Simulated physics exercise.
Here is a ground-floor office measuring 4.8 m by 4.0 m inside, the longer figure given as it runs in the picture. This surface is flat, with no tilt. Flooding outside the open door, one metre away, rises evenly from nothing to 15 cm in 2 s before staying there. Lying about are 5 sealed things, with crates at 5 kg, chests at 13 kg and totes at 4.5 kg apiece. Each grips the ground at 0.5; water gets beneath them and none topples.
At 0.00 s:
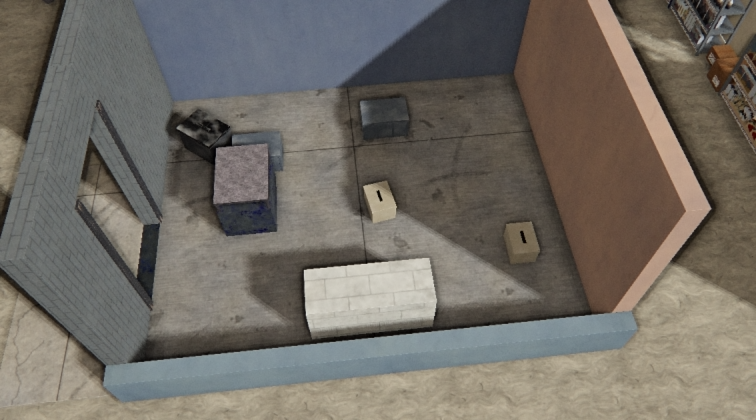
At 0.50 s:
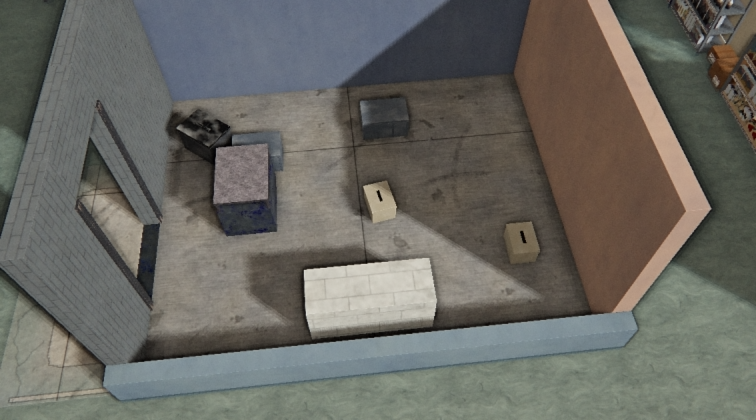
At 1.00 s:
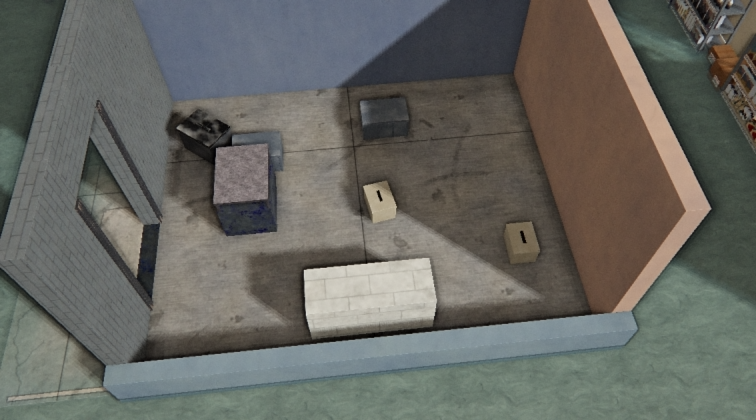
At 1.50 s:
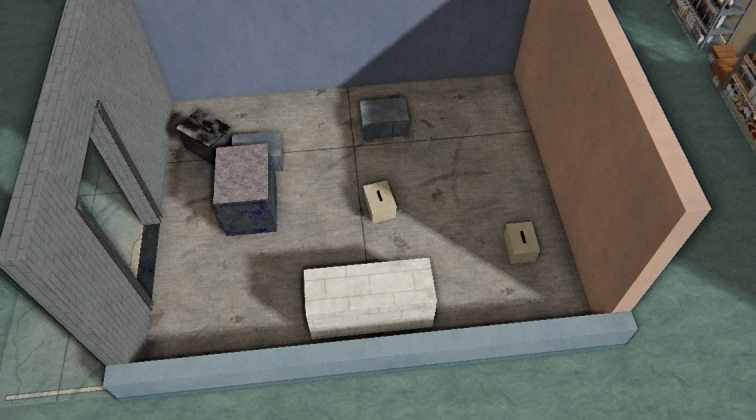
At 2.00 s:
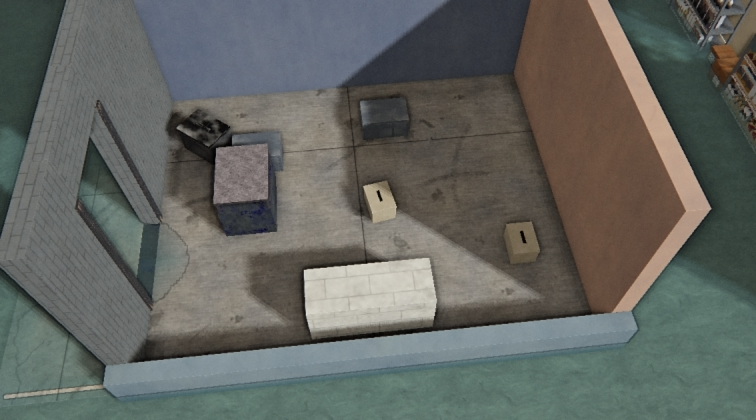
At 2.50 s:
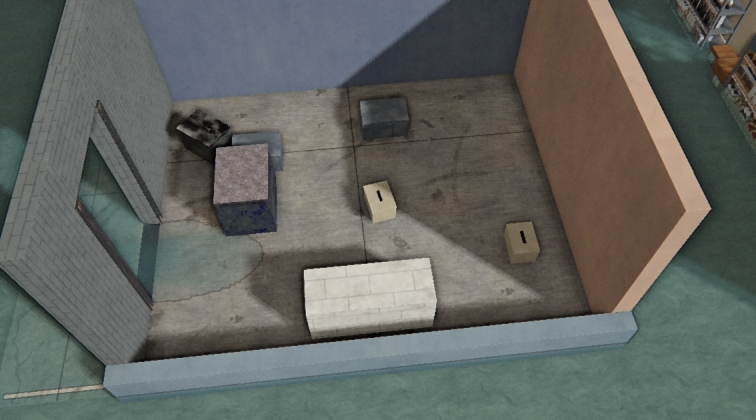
The clip opens on a roofless room with blue, grey and salmon walls, holding several boxes and blocks on a dry floor. Greenish water spreads over the ground outside, then creeps through the opening at left and fans out across nearby floor, while every object inside stays still.
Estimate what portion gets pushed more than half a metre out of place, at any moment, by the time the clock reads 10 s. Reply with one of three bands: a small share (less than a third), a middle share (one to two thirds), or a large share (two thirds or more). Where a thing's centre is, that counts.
A small share, less than a third.
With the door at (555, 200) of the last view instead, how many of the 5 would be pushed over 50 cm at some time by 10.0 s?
Result: 3.
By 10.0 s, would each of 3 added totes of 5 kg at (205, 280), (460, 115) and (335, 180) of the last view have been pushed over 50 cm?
Note: Item 1 above threshold; item 2 below threshold; item 3 below threshold.
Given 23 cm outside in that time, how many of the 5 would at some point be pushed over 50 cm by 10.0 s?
I count 3 of them in that case.
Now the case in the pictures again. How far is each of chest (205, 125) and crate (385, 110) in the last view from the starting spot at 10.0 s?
Shifts: 0 cm / 0 cm.
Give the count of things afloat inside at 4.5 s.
0.
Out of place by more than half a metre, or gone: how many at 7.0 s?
By then the count is 0.
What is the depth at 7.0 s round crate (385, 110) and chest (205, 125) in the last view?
Roughly 0 and 3 cm.
After 3.5 s 0 of 5 are over 50 cm from their spots; 0 afloat.
After 4.5 s 0 of 5 are over 50 cm from their spots; 0 afloat.
After 7.0 s 0 of 5 are over 50 cm from their spots; 1 afloat.
After 10.0 s 1 of 5 are over 50 cm from their spots, and 1 have been at some point; 2 afloat.
